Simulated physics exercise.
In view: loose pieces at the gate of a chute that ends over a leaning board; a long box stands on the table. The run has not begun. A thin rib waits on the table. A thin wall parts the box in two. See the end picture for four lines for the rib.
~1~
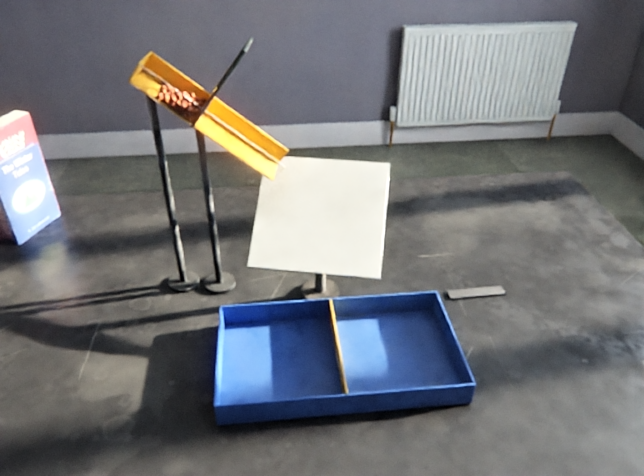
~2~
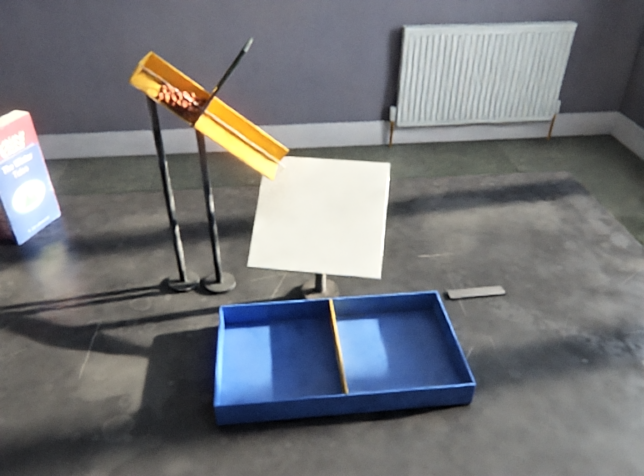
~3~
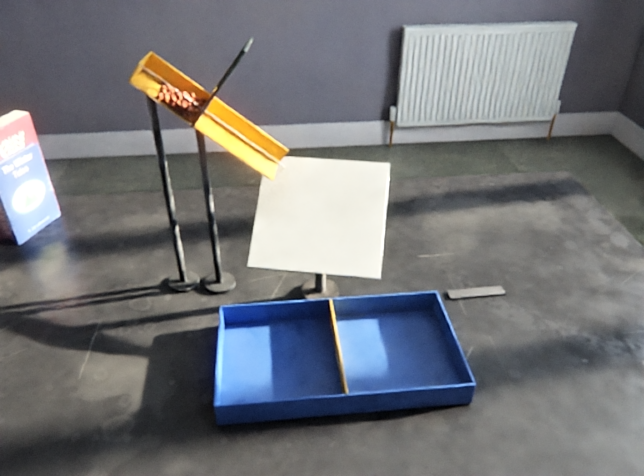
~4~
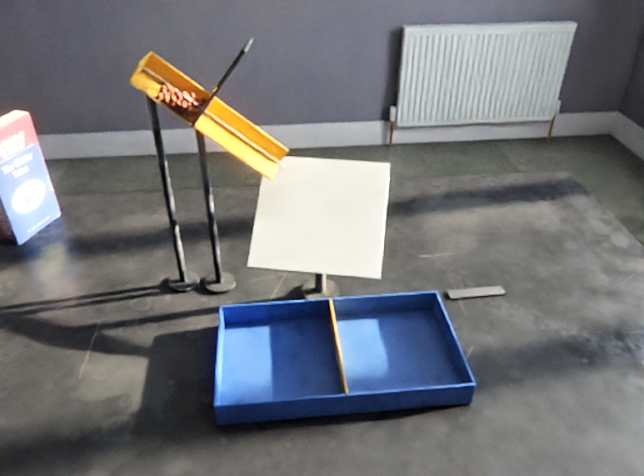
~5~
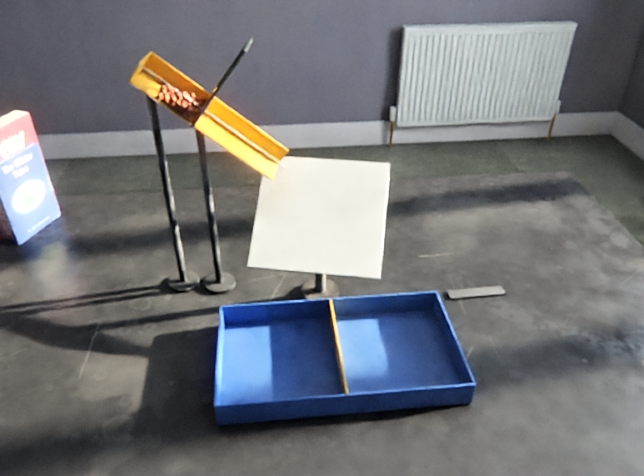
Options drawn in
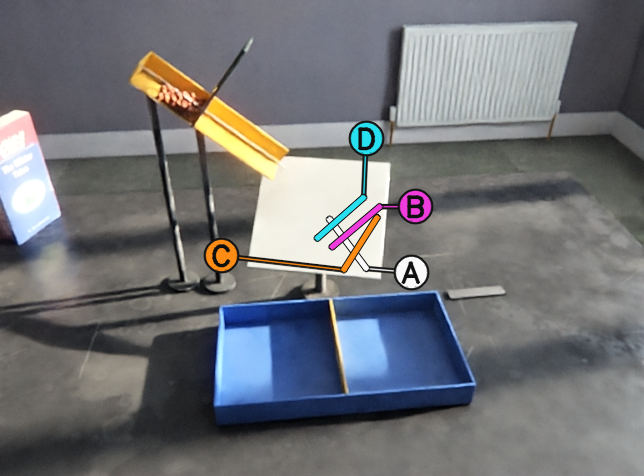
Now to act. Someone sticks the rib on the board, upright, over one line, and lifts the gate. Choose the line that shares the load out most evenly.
Line A does it best.
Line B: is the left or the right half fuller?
Left.
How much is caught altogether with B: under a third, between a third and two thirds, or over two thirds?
Line B gives over two thirds.
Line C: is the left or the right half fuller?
More lands on the left.
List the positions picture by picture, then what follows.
Load behind the gate at (187, 100), clay pellets; lip of the chute at (275, 173), sloping fairly steeply, in the first frame.
Middle of the board at (320, 214), tilted fairly steeply; middle of its low edge at (313, 272); of its high edge at (327, 159), in the second frame.
Front corners of the box at (215, 406) and (475, 384); front end of its middle wall at (347, 394), in the third frame.
Middle of the load at (187, 100); lip at (275, 173), in the fourth frame.
Middle of the load at (187, 100); lip at (275, 173), in the fifth frame.
On the marked copy, line A from (329, 219) to (366, 268); line B from (379, 206) to (332, 246); line C from (377, 217) to (343, 269); line D from (363, 197) to (317, 238).
If A is chosen, of what is caught, about a third in the left half, about two thirds in the right.
If B is chosen, of what is caught, nearly all in the left half, a small part in the right.
If C is chosen, of what is caught, most in the left half, a small part in the right.
If D is chosen, of what is caught, nearly all in the left half, a stray few in the right.
